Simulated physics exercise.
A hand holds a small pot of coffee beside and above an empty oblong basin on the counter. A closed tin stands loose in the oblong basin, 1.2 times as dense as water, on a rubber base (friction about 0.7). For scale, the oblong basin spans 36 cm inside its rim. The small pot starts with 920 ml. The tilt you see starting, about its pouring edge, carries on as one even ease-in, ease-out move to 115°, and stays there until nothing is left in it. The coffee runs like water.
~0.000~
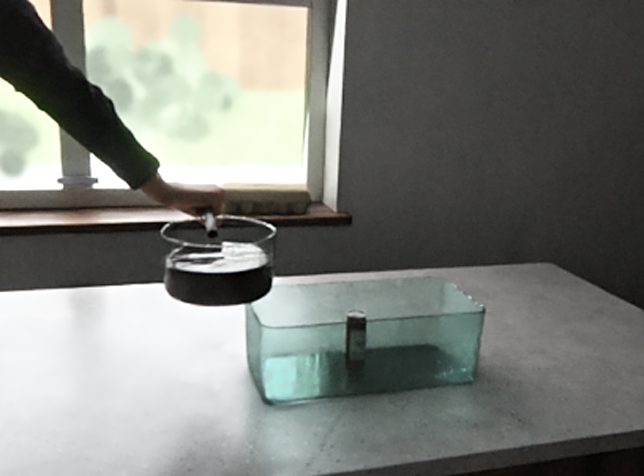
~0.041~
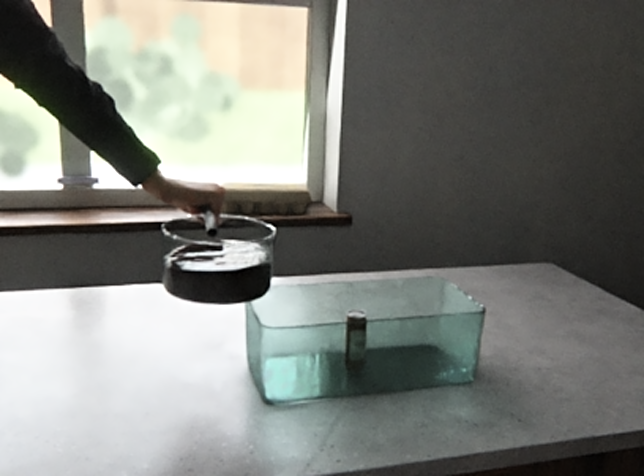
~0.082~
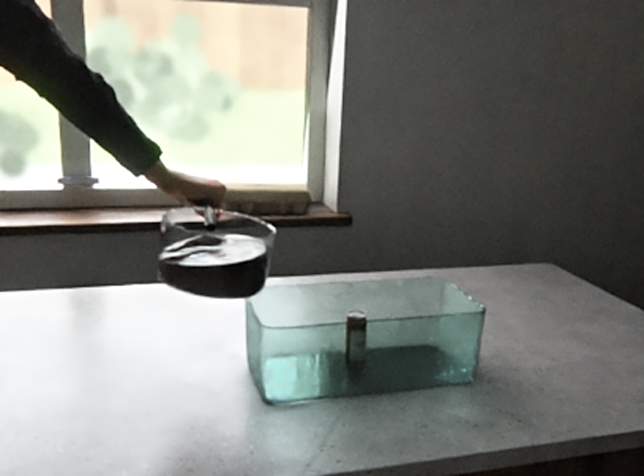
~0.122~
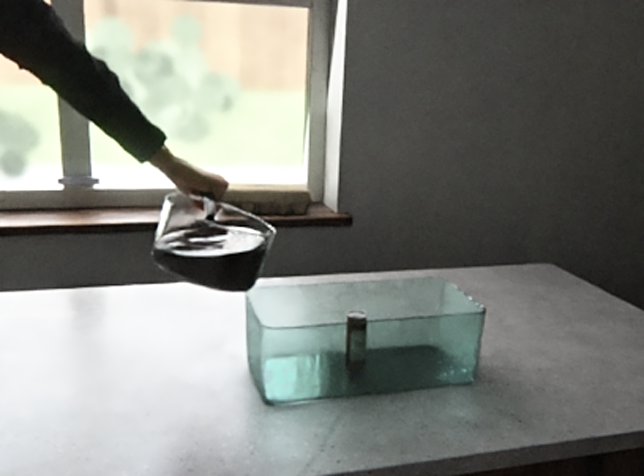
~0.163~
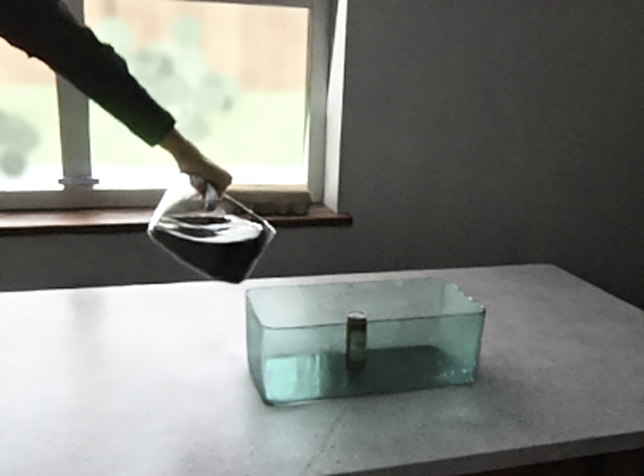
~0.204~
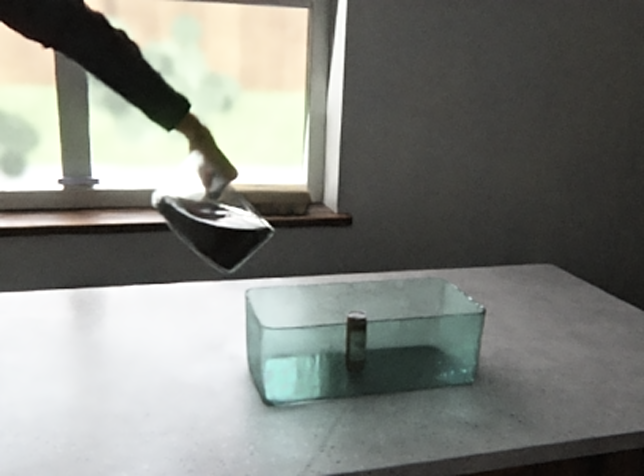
To begin with, a hand holds a small glass pot of dark liquid level, above and to the left of a greenish oblong basin with a small tin standing inside. The hand then tilts the pot to the right, slightly at first and then steeply, while the basin and tin stay still.
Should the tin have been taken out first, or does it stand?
It topples.
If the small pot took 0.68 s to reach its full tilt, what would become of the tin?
The tin falls.
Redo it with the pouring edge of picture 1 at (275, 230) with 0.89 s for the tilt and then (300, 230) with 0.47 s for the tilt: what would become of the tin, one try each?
First it goes over; then it stays up.
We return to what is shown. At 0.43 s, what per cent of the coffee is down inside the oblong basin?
Near 2 in a hundred.
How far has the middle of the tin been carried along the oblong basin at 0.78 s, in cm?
Some 11 cm.
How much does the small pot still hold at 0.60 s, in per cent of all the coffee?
Near 6 in a hundred.
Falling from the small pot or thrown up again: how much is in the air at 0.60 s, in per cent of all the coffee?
Near 16 in a hundred.
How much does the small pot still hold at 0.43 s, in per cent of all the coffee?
Some 56 per cent.
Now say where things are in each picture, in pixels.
Tilt 0°; pouring edge (274, 230); surface from (165, 259) to (270, 253); the oblong basin's rim runs from (252, 308) to (464, 294); the tin's top is at (356, 316), in the first picture.
Tilt 2°; pouring edge (274, 230); surface from (164, 258) to (270, 251), in the second picture.
Tilt 8°; pouring edge (273, 230); surface from (160, 254) to (268, 244), in the third picture.
Tilt 18°; pouring edge (273, 231); surface from (155, 243) to (268, 236), in the fourth picture.
Tilt 31°; pouring edge (273, 231); surface from (151, 222) to (269, 229), in the fifth picture.
Tilt 46°; pouring edge (272, 231); surface from (155, 194) to (269, 223), in the sixth picture.
After 0.43 s the tilt is 113° and 57 per cent is still to pour; the tin stands where it began.
After 0.60 s the tilt is 115° and 6 per cent is still to pour; the tin leans 14°.
After 0.78 s the tilt is 115° and 0 per cent is still to pour; the tin lies on its side.
After 0.97 s the tilt is 115° and 0 per cent is still to pour; the tin lies on its side.
In the end the tin lies on its side.
